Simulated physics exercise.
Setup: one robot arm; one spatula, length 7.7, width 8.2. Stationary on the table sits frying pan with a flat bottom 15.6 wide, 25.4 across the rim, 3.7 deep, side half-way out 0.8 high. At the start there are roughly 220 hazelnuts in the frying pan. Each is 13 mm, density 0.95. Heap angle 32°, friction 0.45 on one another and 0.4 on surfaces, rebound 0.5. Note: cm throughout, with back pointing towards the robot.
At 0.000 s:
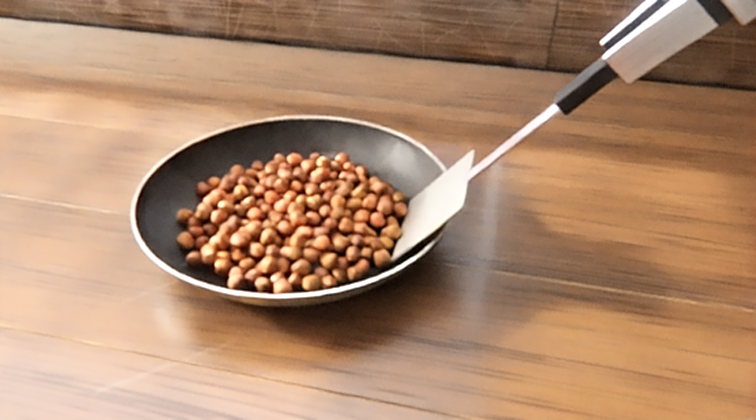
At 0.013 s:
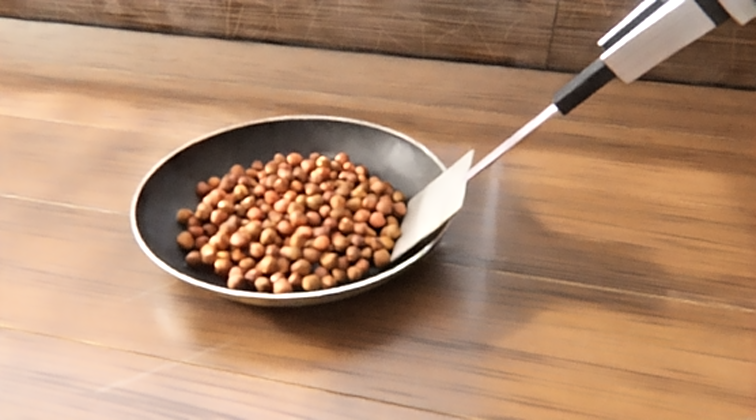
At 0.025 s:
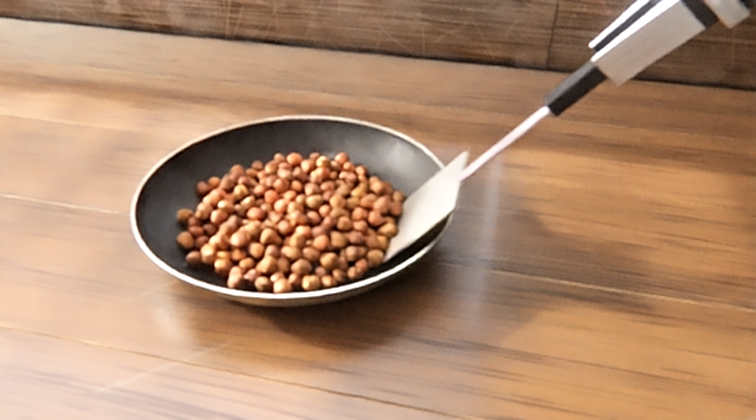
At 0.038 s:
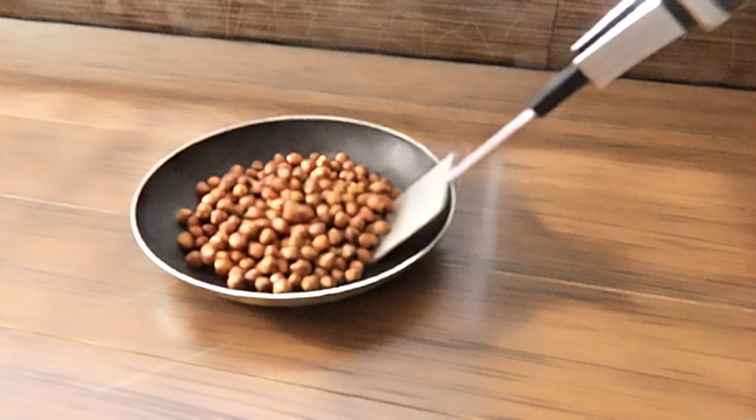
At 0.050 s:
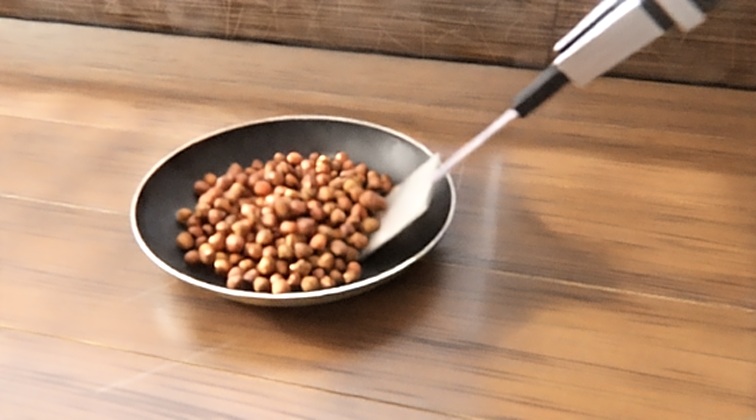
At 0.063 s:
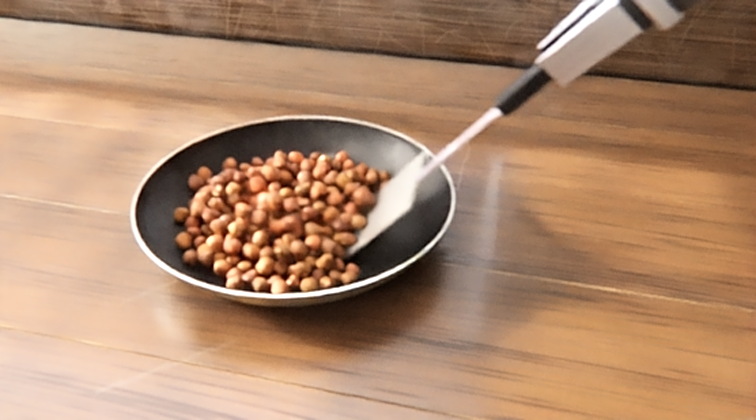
Robot arm holding a pale spatula inside a dark frying pan, pushing a heap of brown hazelnuts slightly leftward.
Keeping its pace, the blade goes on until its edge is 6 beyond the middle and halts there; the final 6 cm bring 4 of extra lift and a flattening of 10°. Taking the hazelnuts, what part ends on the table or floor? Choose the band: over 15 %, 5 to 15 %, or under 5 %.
5 to 15 %.
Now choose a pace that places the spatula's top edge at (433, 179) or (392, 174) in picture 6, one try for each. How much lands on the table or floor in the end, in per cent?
Close to 0 per cent in the first try and close to 15 per cent in the second.
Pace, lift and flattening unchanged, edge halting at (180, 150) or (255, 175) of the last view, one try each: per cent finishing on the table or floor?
First try about 25 percent, second about 5 percent.
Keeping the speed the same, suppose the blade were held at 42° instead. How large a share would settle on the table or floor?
Around 10 in a hundred.
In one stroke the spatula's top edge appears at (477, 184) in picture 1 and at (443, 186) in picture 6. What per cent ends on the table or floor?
Off the vessel, on the table or floor: Some 0 percent.
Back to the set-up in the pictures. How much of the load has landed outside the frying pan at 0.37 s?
Roughly 8 percent.
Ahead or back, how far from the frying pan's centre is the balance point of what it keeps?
Ahead, by around 4.5 cm.
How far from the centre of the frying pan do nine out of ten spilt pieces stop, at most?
I reckon it's some 50 centimetres.
After 0.10 s, sloping 50°, highest piece 5 above the table; 221 in the frying pan.
After 0.15 s, sloping 46°, highest piece 5 above the table; 221 in the frying pan.
After 0.37 s, sloping 40°, highest piece 6 above the table; 205 in the frying pan, 16 on the table or floor.
After 1.42 s, sloping 40°, highest piece 4 above the table; 204 in the frying pan, 17 on the table or floor.
At rest, 204 in the frying pan, 17 on the table or floor. That is 8 % on the table or floor.
